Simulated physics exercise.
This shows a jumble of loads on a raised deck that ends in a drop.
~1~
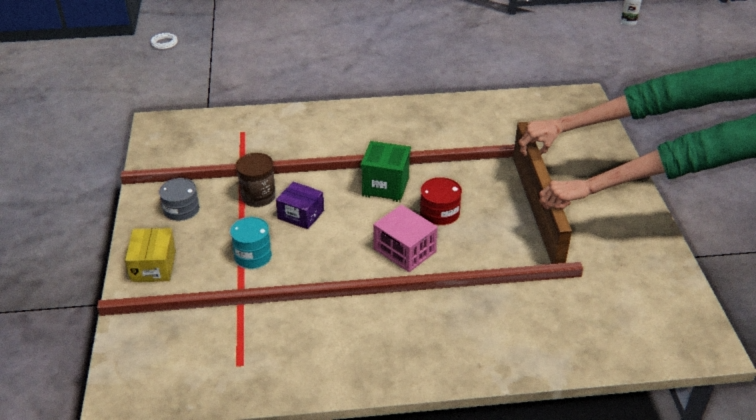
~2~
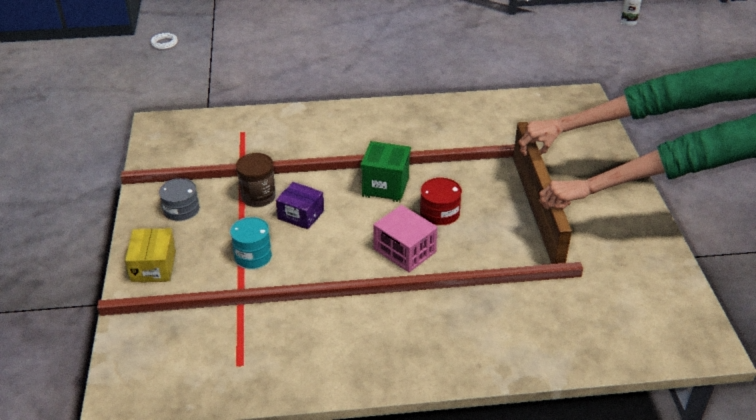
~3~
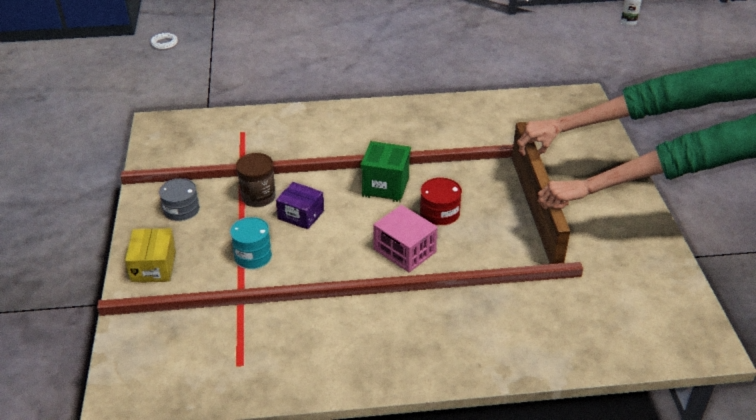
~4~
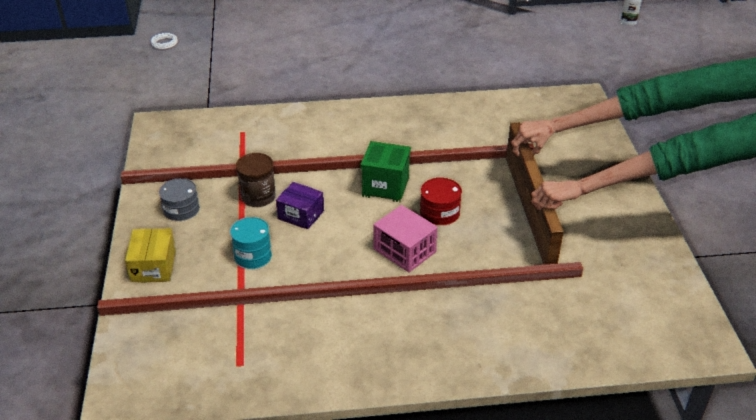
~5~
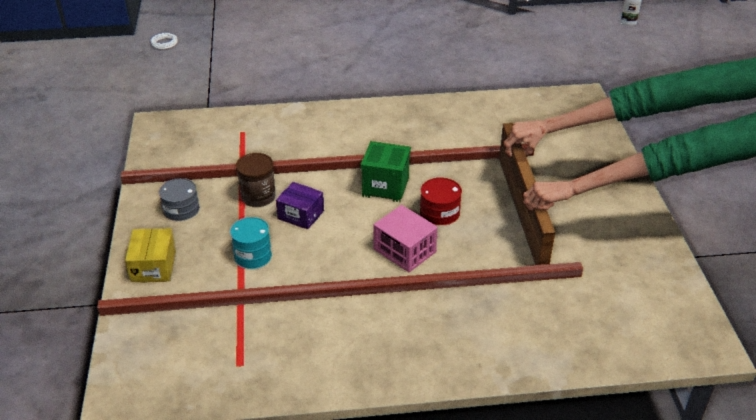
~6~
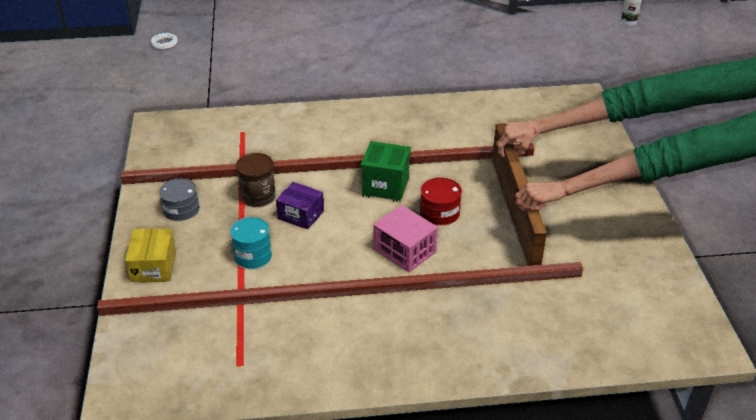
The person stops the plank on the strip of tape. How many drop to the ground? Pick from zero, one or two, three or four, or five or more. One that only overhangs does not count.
The number that fall off is zero.
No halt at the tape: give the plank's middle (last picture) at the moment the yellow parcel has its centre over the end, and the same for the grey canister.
Near (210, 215) and (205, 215).
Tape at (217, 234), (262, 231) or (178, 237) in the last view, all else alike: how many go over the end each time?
In that order 0, 0 and 2.
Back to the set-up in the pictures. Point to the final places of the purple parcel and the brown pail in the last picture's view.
The purple parcel at (179, 214), the brown pail at (178, 179).
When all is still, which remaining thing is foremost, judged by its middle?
Foremost is the yellow parcel.
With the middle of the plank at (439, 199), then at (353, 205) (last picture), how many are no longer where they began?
The counts are 1 and 4.
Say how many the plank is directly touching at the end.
The number is 3.
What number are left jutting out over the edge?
1 of them.
Early on, none off yet; yellow parcel at rest near (151, 255); grey canister at rest near (180, 200); turquoise canister at rest near (251, 243).
Finally, the number that fall off is zero.
